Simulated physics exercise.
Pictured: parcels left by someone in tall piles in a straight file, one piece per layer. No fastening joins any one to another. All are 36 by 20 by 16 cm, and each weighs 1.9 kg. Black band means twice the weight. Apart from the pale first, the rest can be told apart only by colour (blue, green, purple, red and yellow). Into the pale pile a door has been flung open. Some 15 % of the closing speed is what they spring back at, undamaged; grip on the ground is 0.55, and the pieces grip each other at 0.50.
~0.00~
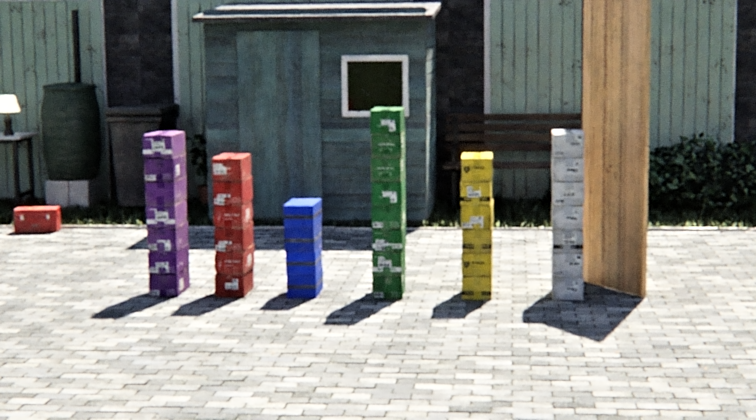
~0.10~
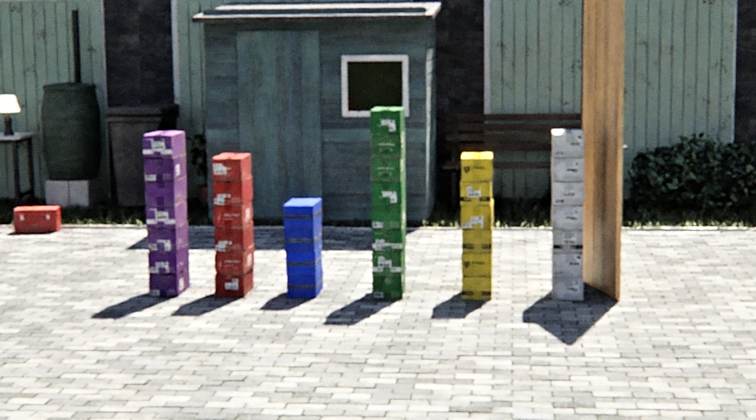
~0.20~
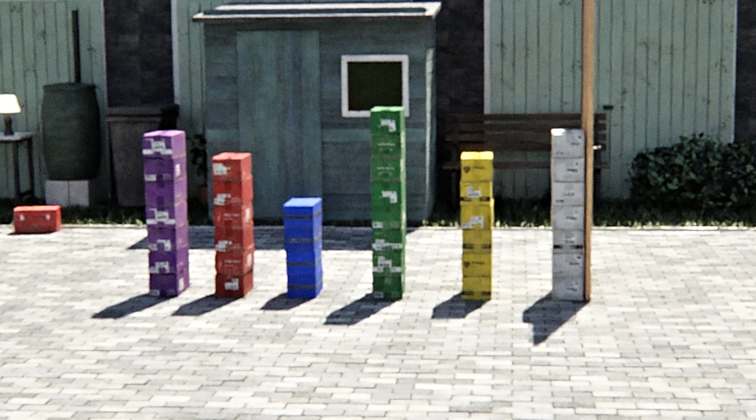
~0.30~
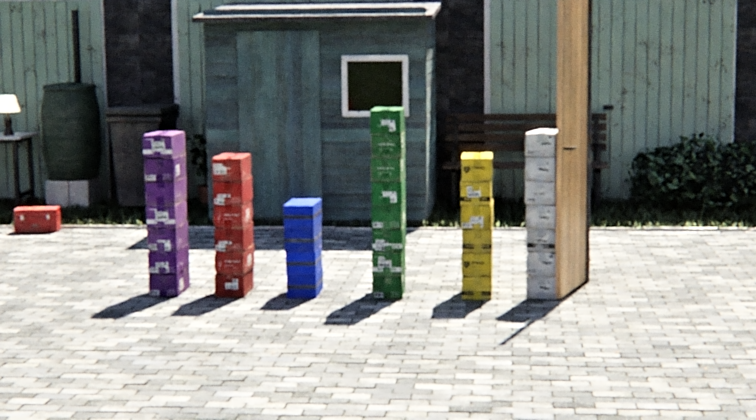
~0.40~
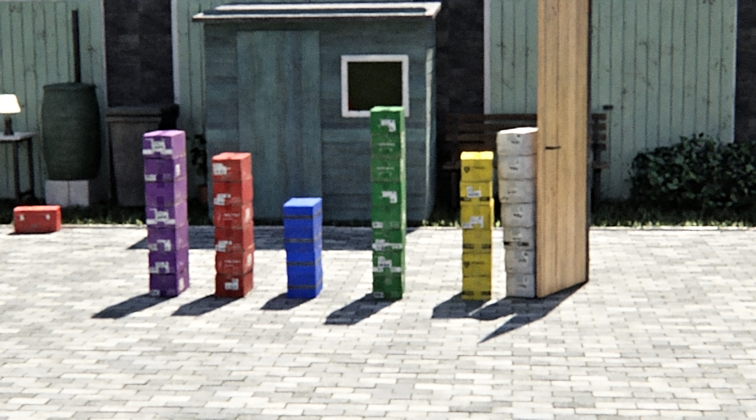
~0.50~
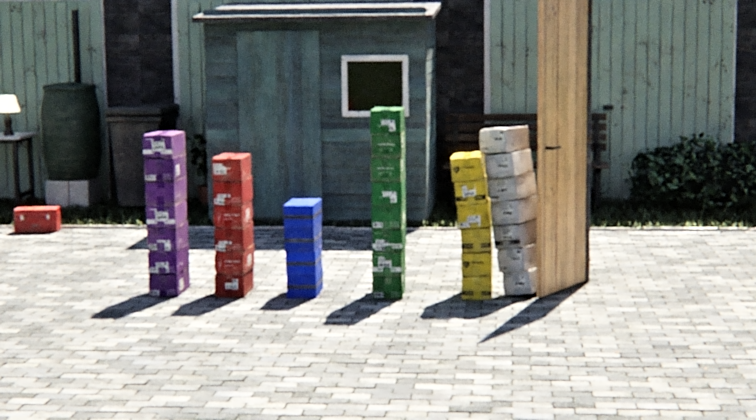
A tall wooden door swung leftward into the pale stack of boxes at the right end of a row of coloured stacks, pushing it against the yellow one, and both leaned left.
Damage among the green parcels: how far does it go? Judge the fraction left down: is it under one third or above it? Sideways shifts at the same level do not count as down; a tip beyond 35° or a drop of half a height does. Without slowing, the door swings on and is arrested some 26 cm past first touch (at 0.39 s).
It is above one third.
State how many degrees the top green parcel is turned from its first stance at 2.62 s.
Near 20 degrees from where it started.
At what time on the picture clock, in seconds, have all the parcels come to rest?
Close to 4.0 seconds, I'd say.
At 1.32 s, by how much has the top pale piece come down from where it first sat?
About 70 cm.
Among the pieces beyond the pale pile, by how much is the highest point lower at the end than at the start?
Around 64 centimetres.
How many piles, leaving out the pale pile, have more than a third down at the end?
5.
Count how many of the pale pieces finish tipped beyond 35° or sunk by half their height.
Tally of pale pieces: 7.
After 1.32 s, 7 of the pale pile down; none of the 8 green parcels down (6 of 31 in all colours); top green parcel leaning 13°; top yellow parcel leaning 26°, 10 cm lower.
After 2.62 s, 7 of the pale pile down; 7 of the 8 green parcels down (21 of 31 in all colours); top green parcel leaning 21°, 47 cm lower; top yellow parcel leaning 54°, 53 cm lower.
At rest (4.4 s), 7 of the pale pile down; 7 of the 8 green parcels down (30 of 31 in all colours); top green parcel leaning 47°, 80 cm lower; top purple parcel upside down. That is 88 per cent. As the last picture would show them, middles, top green parcel near (157, 237).
